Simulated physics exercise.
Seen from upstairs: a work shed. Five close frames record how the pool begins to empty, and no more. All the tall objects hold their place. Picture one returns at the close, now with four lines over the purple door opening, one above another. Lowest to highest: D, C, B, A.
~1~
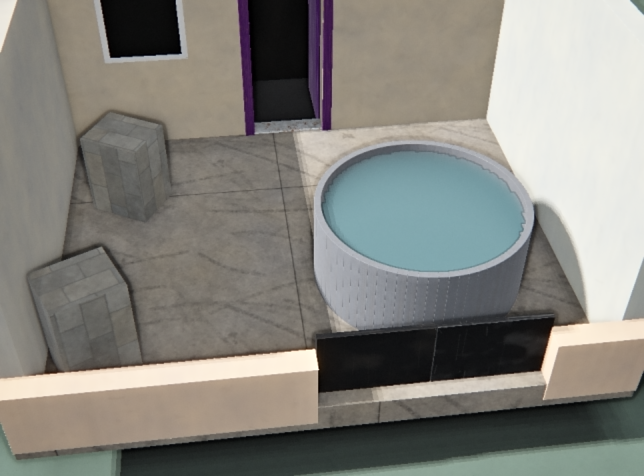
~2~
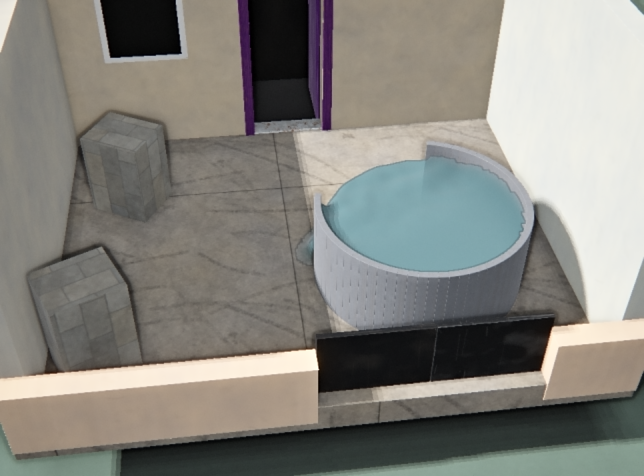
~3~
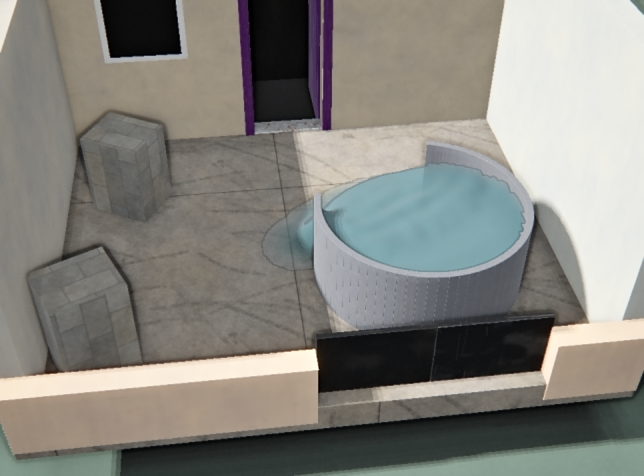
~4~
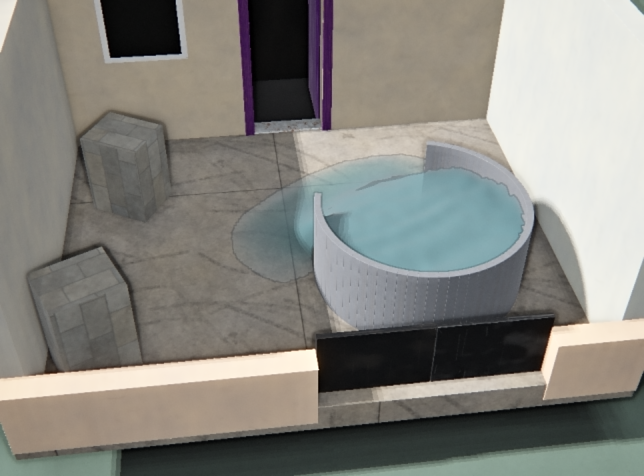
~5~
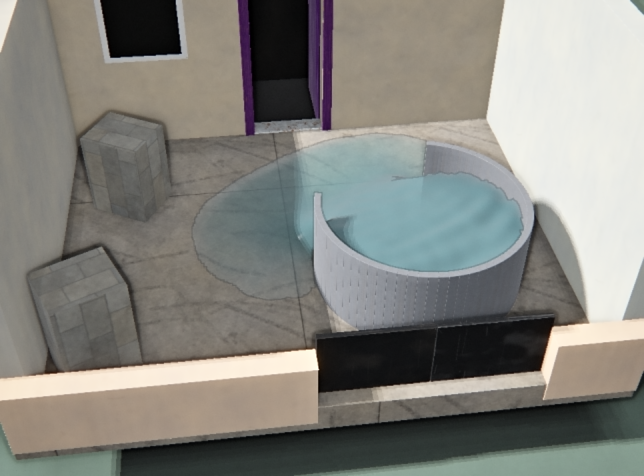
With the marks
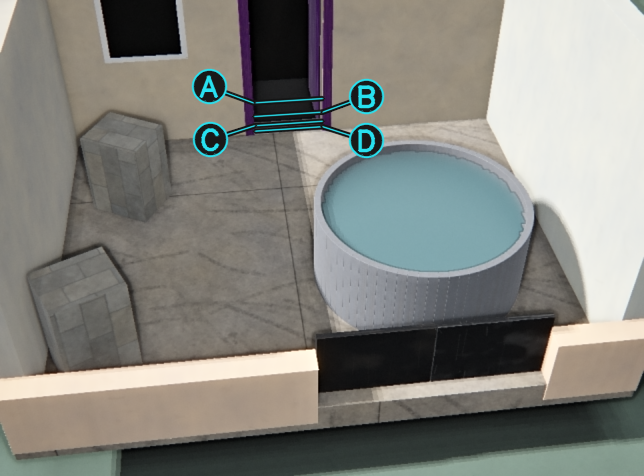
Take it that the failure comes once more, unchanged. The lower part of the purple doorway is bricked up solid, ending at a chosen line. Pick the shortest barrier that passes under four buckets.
Take A.
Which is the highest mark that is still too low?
B it is.
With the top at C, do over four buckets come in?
Yes, it does.
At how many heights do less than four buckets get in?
One of the four.
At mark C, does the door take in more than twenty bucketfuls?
Yes, it does.
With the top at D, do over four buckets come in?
Yes.
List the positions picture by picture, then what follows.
Water in the pool at rest, its middle at (423, 208); foot of the purple doorway at (289, 132); shut gate at (435, 334), in the first picture.
In the second picture, 2 % of the ground under water, visible out to (304, 258).
In the third picture, 7 % of the ground under water, visible out to (286, 245).
In the fourth picture, 15 % of the ground under water, visible out to (249, 259).
In the fifth picture, 28 % of the ground under water, visible out to (418, 141).
In cyan, A at (288, 100); B at (288, 114); C at (288, 123); D at (289, 128); from the bottom up D, C, B, A.
With A, a splash gets over, under a bucket.
With B, about 11 bucketfuls get in.
With C, dozens of bucketfuls pour in.
With D, dozens of bucketfuls pour in.
